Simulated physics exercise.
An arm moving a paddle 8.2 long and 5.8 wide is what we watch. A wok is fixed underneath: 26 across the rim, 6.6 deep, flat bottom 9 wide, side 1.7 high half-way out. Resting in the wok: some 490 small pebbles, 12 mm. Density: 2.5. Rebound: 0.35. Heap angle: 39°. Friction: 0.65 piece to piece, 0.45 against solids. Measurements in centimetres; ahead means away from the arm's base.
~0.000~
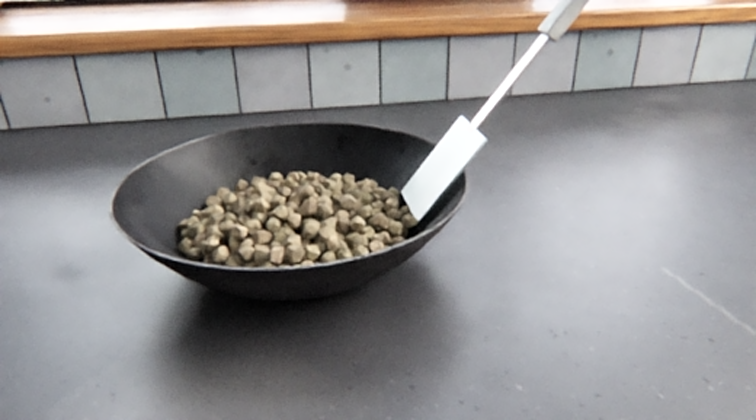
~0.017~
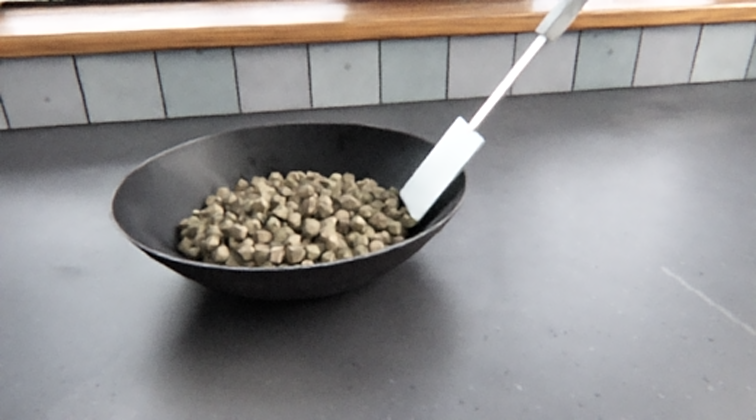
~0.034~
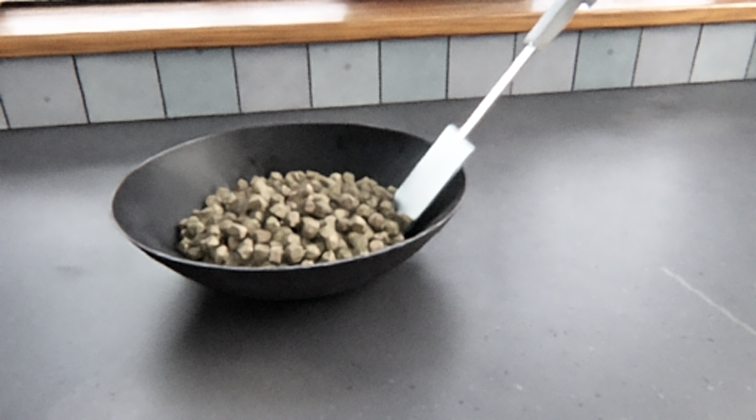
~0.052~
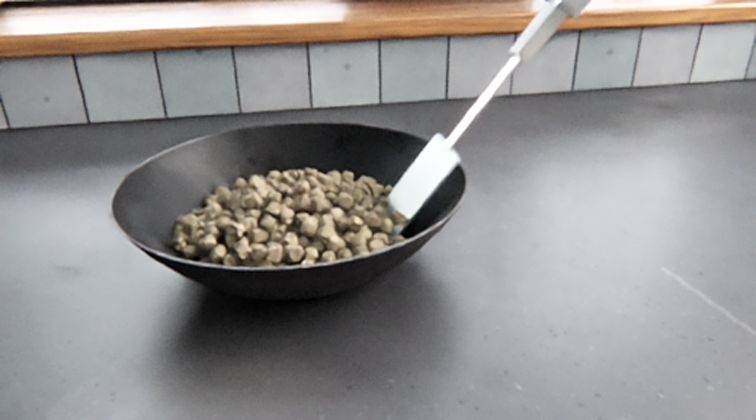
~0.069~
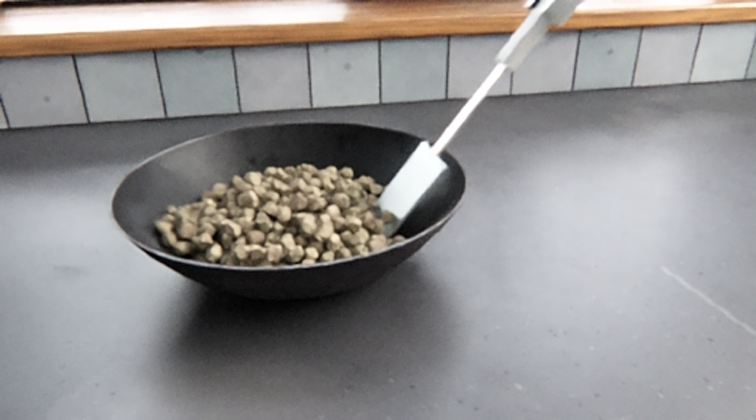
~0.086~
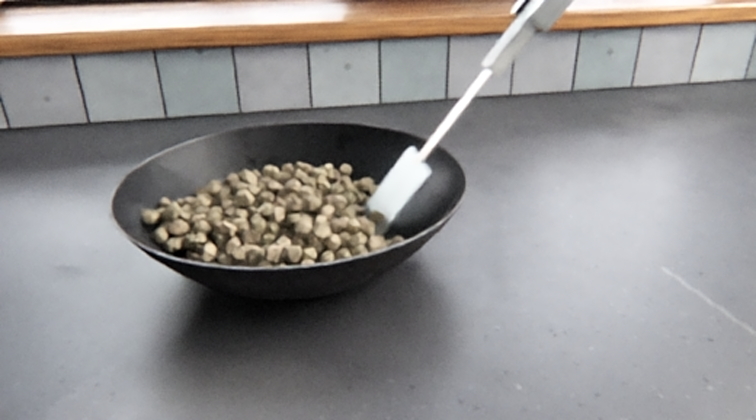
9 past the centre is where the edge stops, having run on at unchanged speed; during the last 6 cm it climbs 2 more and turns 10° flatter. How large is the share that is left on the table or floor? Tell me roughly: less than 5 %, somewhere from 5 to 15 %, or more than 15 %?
More than 15 %.
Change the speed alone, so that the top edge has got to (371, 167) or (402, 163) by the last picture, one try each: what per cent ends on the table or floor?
I'd estimate some 40 and 35 in a hundred.
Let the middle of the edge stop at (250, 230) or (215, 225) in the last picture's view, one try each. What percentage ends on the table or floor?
Some 0 and 10 per cent.
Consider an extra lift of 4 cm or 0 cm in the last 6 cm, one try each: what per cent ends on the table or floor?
I'd say close to 30 percent for the first and close to 20 percent for the second.
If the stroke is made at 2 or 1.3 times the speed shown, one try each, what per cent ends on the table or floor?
Try one about 45 %, try two about 35 %.
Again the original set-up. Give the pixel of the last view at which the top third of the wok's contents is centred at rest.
(198, 204).
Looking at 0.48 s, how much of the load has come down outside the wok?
Share at that moment: Roughly 25 %.
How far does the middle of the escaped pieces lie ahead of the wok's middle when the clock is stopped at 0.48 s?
18 cm.
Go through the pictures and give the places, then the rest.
The first picture shows the paddle top edge at (474, 127), sloping 52°; upper third of the load around (297, 215), from x 185 to 410, top at y 175; 494 in the wok.
The second picture shows the paddle top edge at (472, 129), sloping 52°; upper third of the load around (297, 215), from x 185 to 410, top at y 175.
The third picture shows the paddle top edge at (462, 137), sloping 52°; upper third of the load around (295, 215), from x 185 to 405, top at y 175.
The fourth picture shows the paddle top edge at (448, 147), sloping 52°; upper third of the load around (294, 213), from x 180 to 400, top at y 170.
The fifth picture shows the paddle top edge at (434, 154), sloping 52°; upper third of the load around (283, 209), from x 165 to 400, top at y 170.
The sixth picture shows the paddle top edge at (420, 160), sloping 52°; upper third of the load around (270, 209), from x 150 to 400, top at y 165; 494 in the wok.
After 0.16 s, sloping 52°, highest piece 7 above the table; 494 in the wok.
After 0.24 s, sloping 48°, highest piece 9 above the table; 487 in the wok, 7 on the blade or in flight.
After 0.48 s, sloping 42°, highest piece 8 above the table; 359 in the wok, 120 on the table or floor, 15 on the blade or in flight.
After 1.53 s, sloping 42°, highest piece 7 above the table; 359 in the wok, 135 on the table or floor.
In the end, 359 in the wok, 135 on the table or floor. That is 27 % on the table or floor.
